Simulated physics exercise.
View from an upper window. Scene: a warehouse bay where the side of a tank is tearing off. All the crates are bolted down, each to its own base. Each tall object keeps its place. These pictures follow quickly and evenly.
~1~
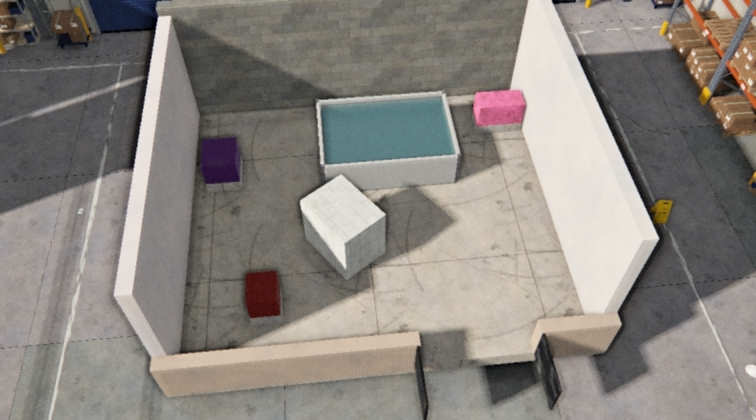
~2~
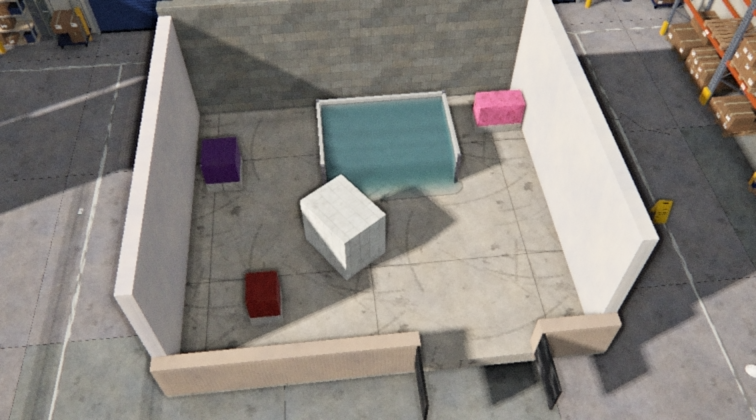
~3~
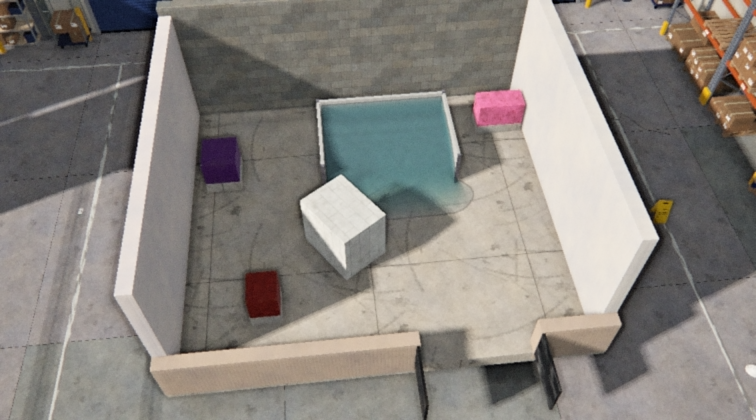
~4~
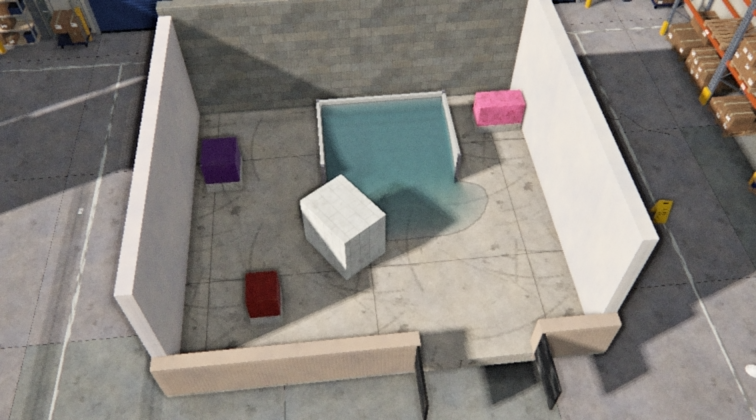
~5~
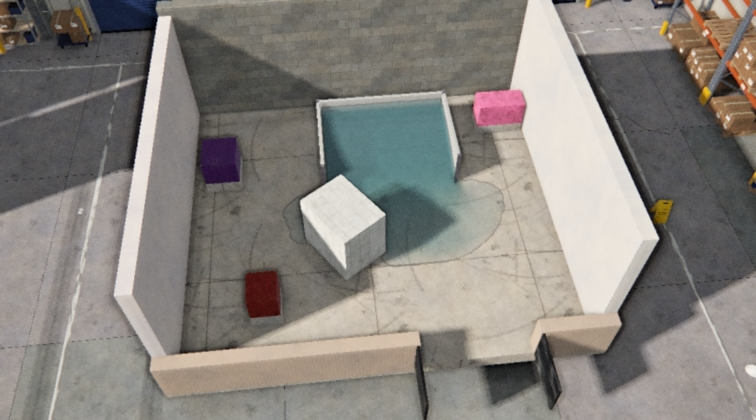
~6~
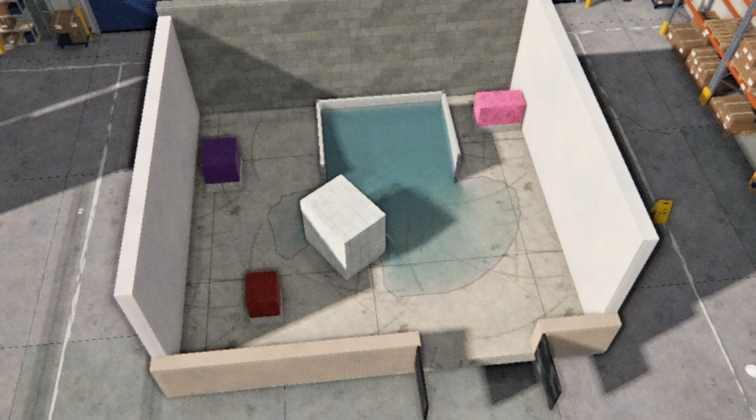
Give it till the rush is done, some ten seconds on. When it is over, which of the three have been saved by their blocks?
My prediction: Red crate: A dry one, purple crate: A dry one, pink crate: A dry one.
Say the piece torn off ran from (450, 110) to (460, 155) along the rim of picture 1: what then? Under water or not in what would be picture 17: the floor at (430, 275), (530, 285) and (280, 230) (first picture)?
Read off point by point, the answer is not soaked, soaking, not soaked.
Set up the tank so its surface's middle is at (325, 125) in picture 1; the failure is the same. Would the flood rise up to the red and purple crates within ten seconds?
As I see it, red gets reached, and purple is not reached.
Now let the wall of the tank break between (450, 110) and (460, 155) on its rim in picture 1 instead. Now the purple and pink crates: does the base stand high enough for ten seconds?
Note: Purple crate is left dry; pink crate is overtopped.
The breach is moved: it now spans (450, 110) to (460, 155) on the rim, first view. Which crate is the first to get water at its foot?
My answer: The pink crate.
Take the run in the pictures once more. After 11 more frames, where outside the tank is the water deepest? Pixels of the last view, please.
Close to (585, 334).
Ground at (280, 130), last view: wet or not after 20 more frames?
Answer: No flooding.
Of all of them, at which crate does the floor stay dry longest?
Last of all: The pink one.
A moment on, water covers 45 % of the floor; the red crate water round its plinth, the purple crate not reached, the pink crate not reached.
Next, water covers 55 % of the floor; the red crate water round its plinth, the purple crate water round its plinth, the pink crate not reached.
Then, water covers 65 % of the floor; the red crate water round its plinth, the purple crate water round its plinth, the pink crate not reached.
Later, water covers 80 % of the floor; the red crate water round its plinth, the purple crate water round its plinth, the pink crate water round its plinth.
In the end, water covers 100 % of the floor; the red crate stayed above the water, the purple crate stayed above the water, the pink crate stayed above the water.
